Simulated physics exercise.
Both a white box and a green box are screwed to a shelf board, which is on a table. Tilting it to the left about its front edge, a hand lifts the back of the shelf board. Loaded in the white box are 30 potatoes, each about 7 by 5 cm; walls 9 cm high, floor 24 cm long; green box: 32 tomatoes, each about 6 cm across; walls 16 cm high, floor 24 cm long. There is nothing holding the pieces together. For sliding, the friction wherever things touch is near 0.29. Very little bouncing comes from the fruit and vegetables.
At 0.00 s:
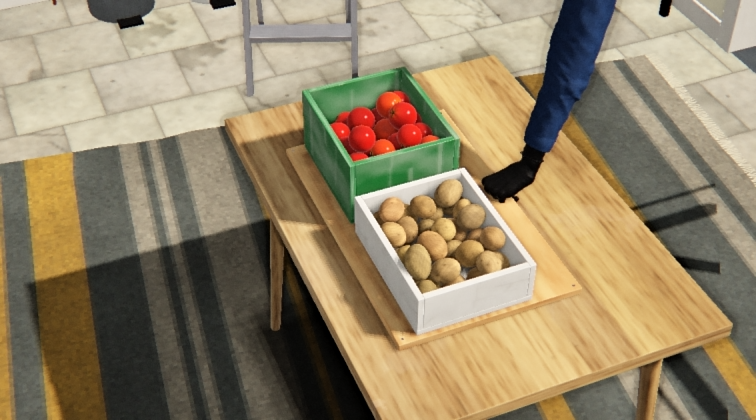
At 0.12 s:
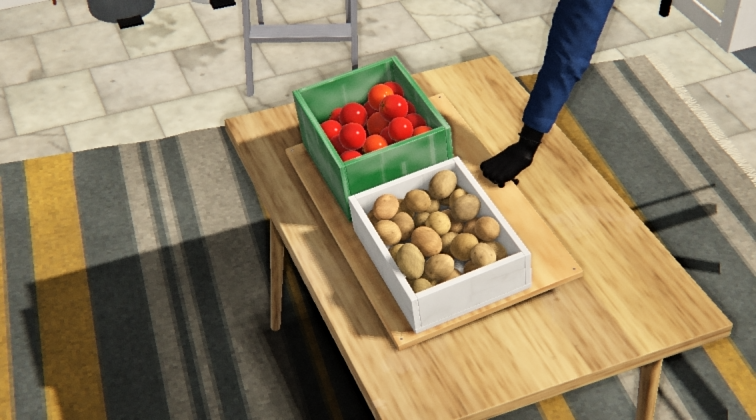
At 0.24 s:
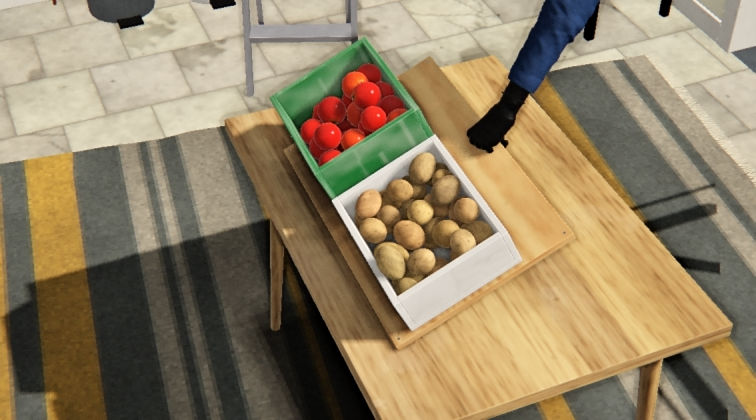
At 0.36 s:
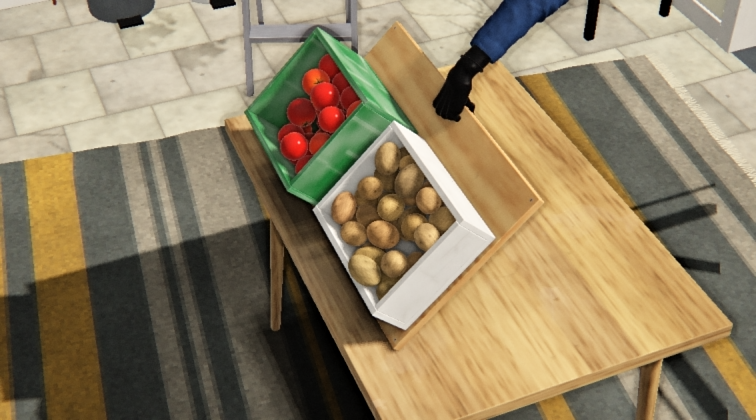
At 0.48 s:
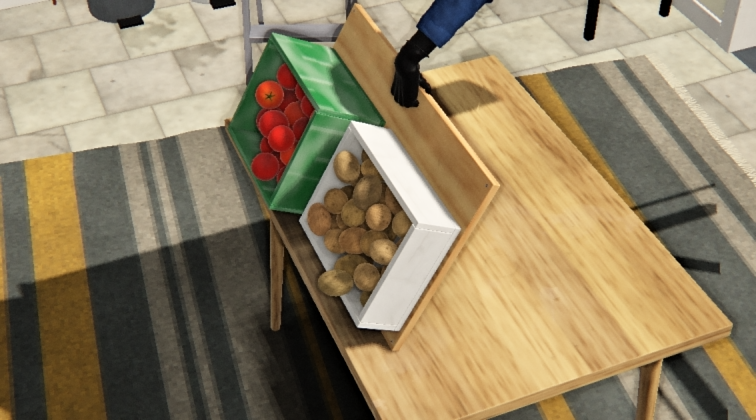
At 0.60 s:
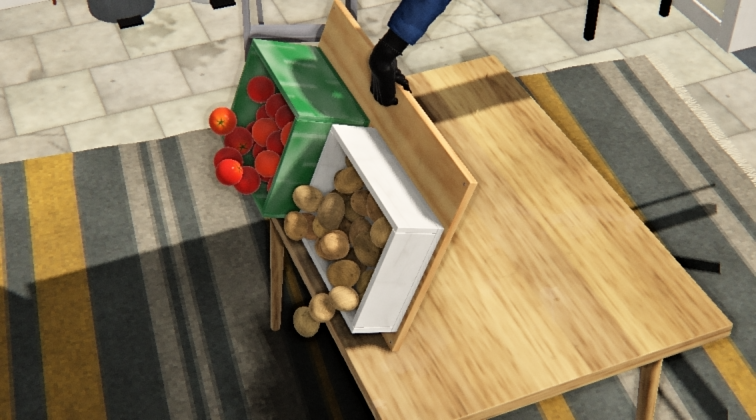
A gloved hand lifted one side of a board on a table, tilting its green box of tomatoes and white box of potatoes steeply to the left, until some of both tumbled out over the rims.
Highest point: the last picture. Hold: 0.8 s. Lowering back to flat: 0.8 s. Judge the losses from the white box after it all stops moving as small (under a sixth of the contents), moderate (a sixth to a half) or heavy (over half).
The losses are moderate.
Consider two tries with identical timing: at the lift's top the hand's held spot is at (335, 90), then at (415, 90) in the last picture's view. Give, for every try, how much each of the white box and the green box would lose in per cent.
White box: 70 %, then 30 %; green box: 70 %, then 10 %.
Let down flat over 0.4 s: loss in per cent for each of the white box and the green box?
Well, that would cost the white box 40 per cent and the green box 20 per cent.
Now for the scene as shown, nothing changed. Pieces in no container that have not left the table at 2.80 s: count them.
About 0.
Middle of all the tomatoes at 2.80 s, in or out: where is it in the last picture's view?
Centre: About (348, 156) px.
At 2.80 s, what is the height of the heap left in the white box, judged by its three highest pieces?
Roughly 10 centimetres.
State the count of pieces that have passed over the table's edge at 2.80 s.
The number is close to 20.
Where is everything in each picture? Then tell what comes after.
In the first frame (we follow the rim corner now nearest the camera), white box at (423, 296); green box at (354, 163); tilt 0°; nothing out yet.
The second frame shows white box at (416, 296); green box at (344, 164); tilt 7°.
The third frame shows white box at (398, 299); green box at (319, 170); tilt 24°.
The fourth frame shows white box at (376, 308); green box at (290, 185); tilt 45°.
The fifth frame shows white box at (359, 320); green box at (270, 202); tilt 62°.
The sixth frame shows white box at (353, 326); green box at (264, 211); tilt 69°; 10 out, the lowest potato at (306, 322).
After 0.95 s, tilt 69°; 10 of 30 out of the white box and 7 of 32 out of the green box.
After 1.39 s, tilt 69°; 10 of 30 out of the white box and 8 of 32 out of the green box.
After 2.01 s, tilt 10°; 11 of 30 out of the white box and 8 of 32 out of the green box.
Final count (at 2.80 s), 11 of 30 out of the white box and 8 of 32 out of the green box. Asked share, 11 of 30, 37 per cent.
